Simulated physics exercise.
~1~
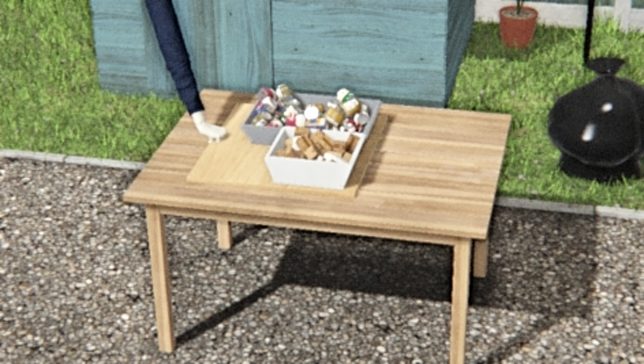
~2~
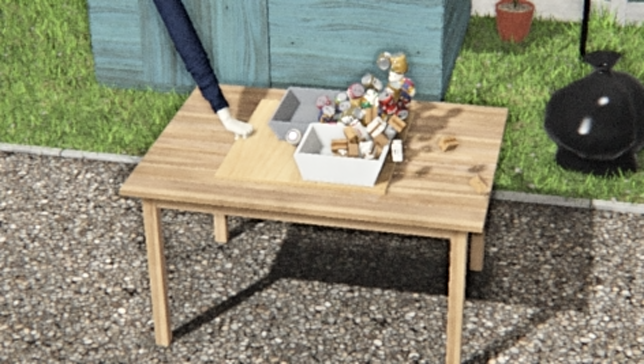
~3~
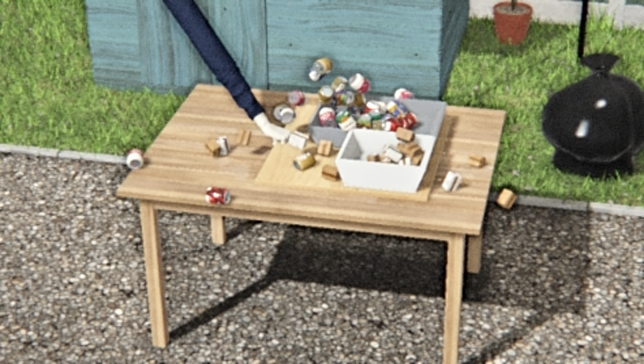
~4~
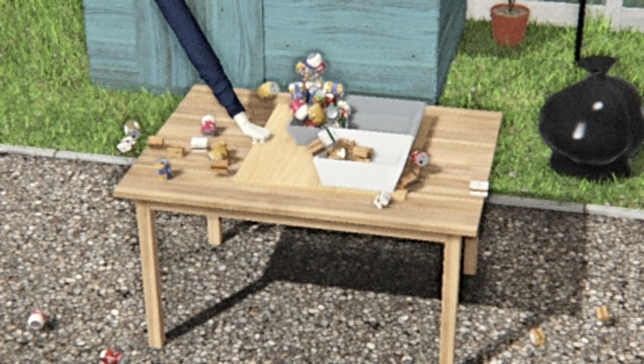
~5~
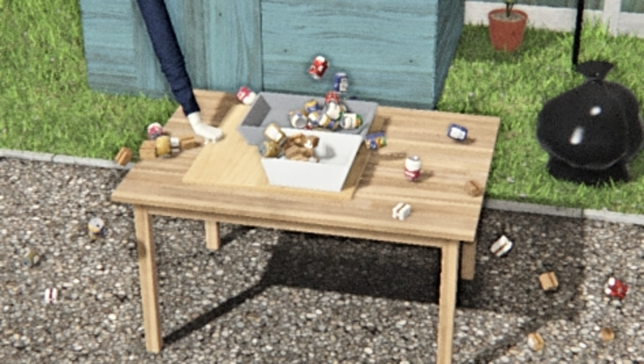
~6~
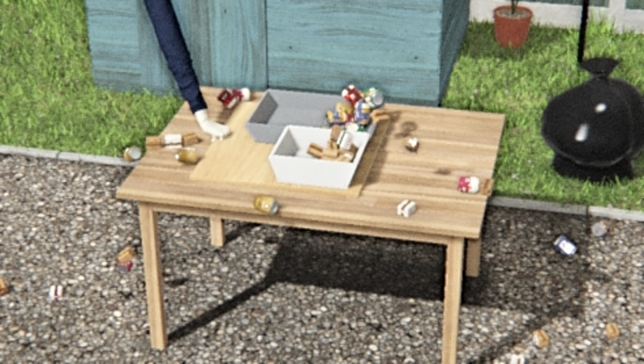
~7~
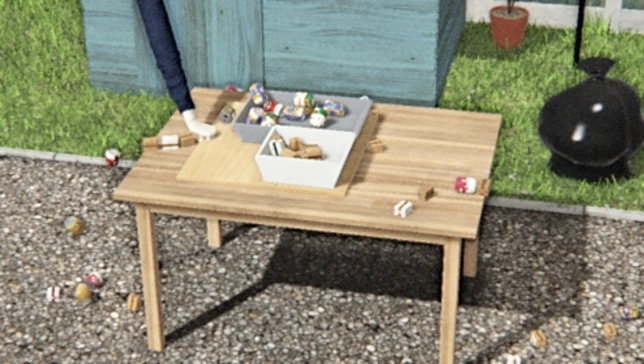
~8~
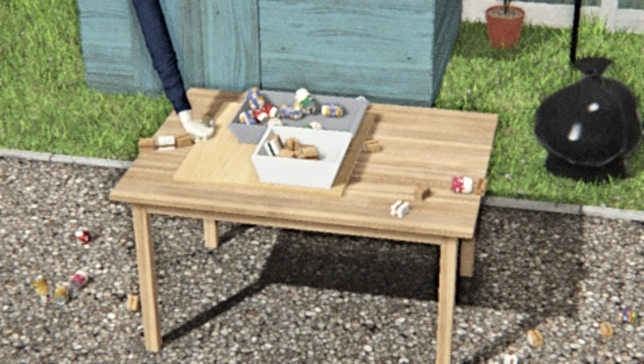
On a wooden table outdoors, beside a blue shed and a black sack, a pale board carries a grey crate heaped with small cans and a white crate full of little tan and white parcels, while a dark-sleeved arm rests a hand at the board's left. The board slides right and the heaps lurch upward. Pieces tumble over the tabletop and some drop off its edges. The board swings back left and moves again, scattering more onto the gravel. Finally it sits still at the left, both crates partly emptied, with strays on table and ground.
